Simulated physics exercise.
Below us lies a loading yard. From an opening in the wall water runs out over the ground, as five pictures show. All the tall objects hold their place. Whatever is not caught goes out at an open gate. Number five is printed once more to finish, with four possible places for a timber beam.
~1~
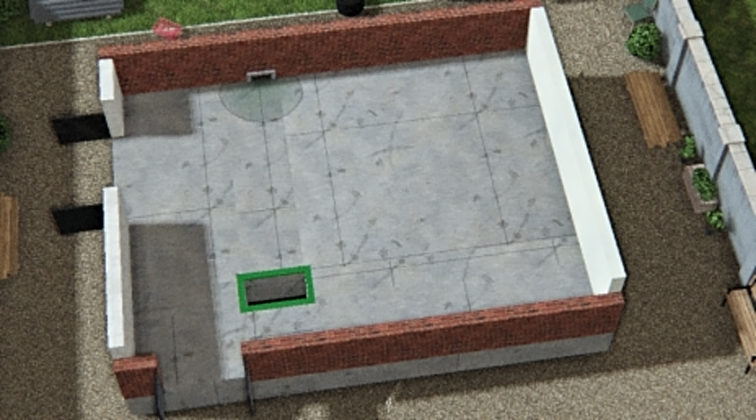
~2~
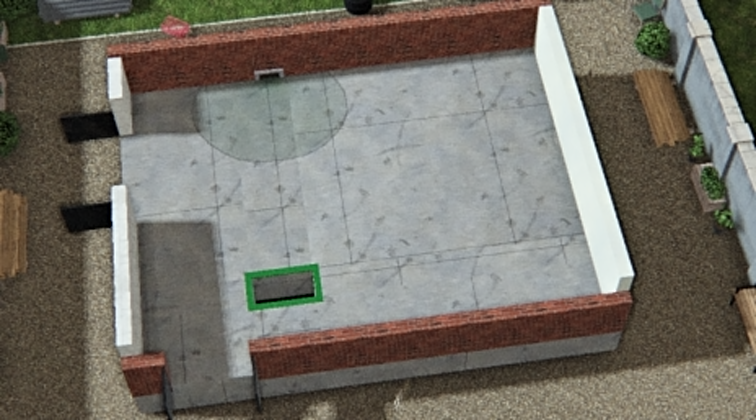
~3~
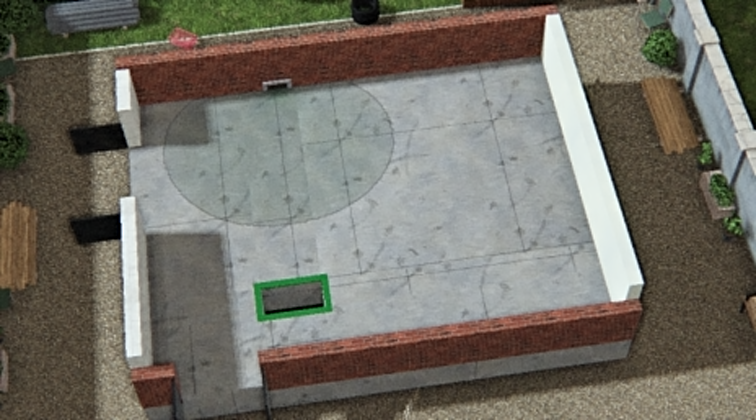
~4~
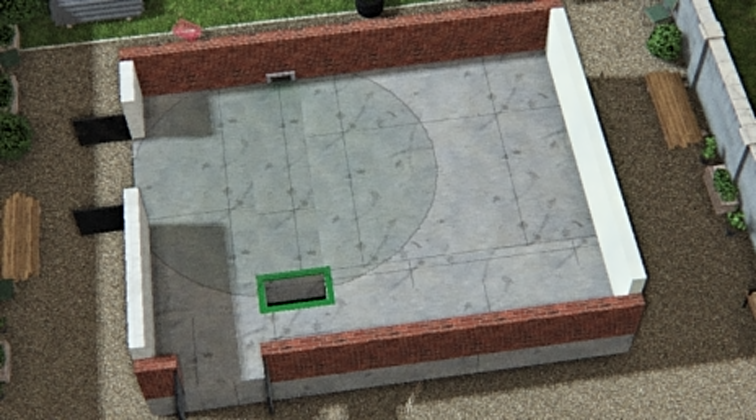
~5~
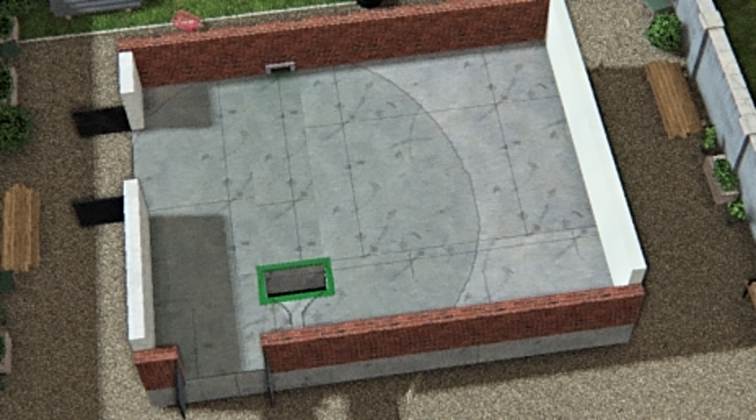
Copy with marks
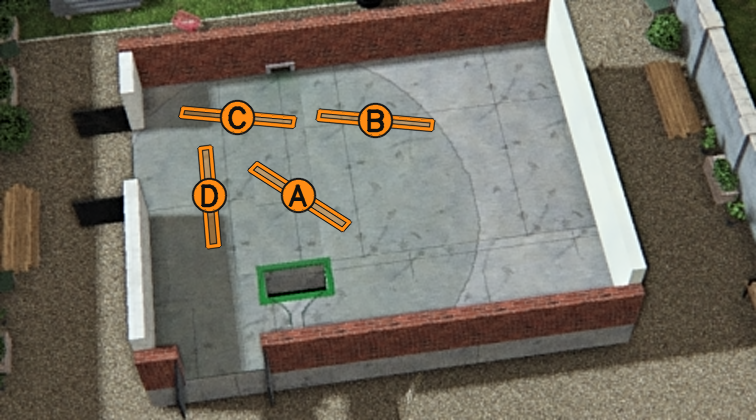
A wet patch spread in a widening curve from the outfall at the far brick wall across the gray yard, reaching the green drain near the front, then covering more ground toward the right.
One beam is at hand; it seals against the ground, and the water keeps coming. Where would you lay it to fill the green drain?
D is best.
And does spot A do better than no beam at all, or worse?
Worse.
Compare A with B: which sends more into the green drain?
That would be B.
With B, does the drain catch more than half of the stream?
No, it does not.
On the marked copy, A from (253, 167) to (345, 225); B from (319, 115) to (432, 125); C from (182, 112) to (293, 122); D from (213, 246) to (205, 147).
With A, about 23 % of the stream goes into the green drain, about 71 % out by the gates.
With B, about 32 % of the stream goes into the green drain, about 63 % out by the gates.
With C, about 27 % of the stream goes into the green drain, about 68 % out by the gates.
With D, about 41 % of the stream goes into the green drain, about 54 % out by the gates.
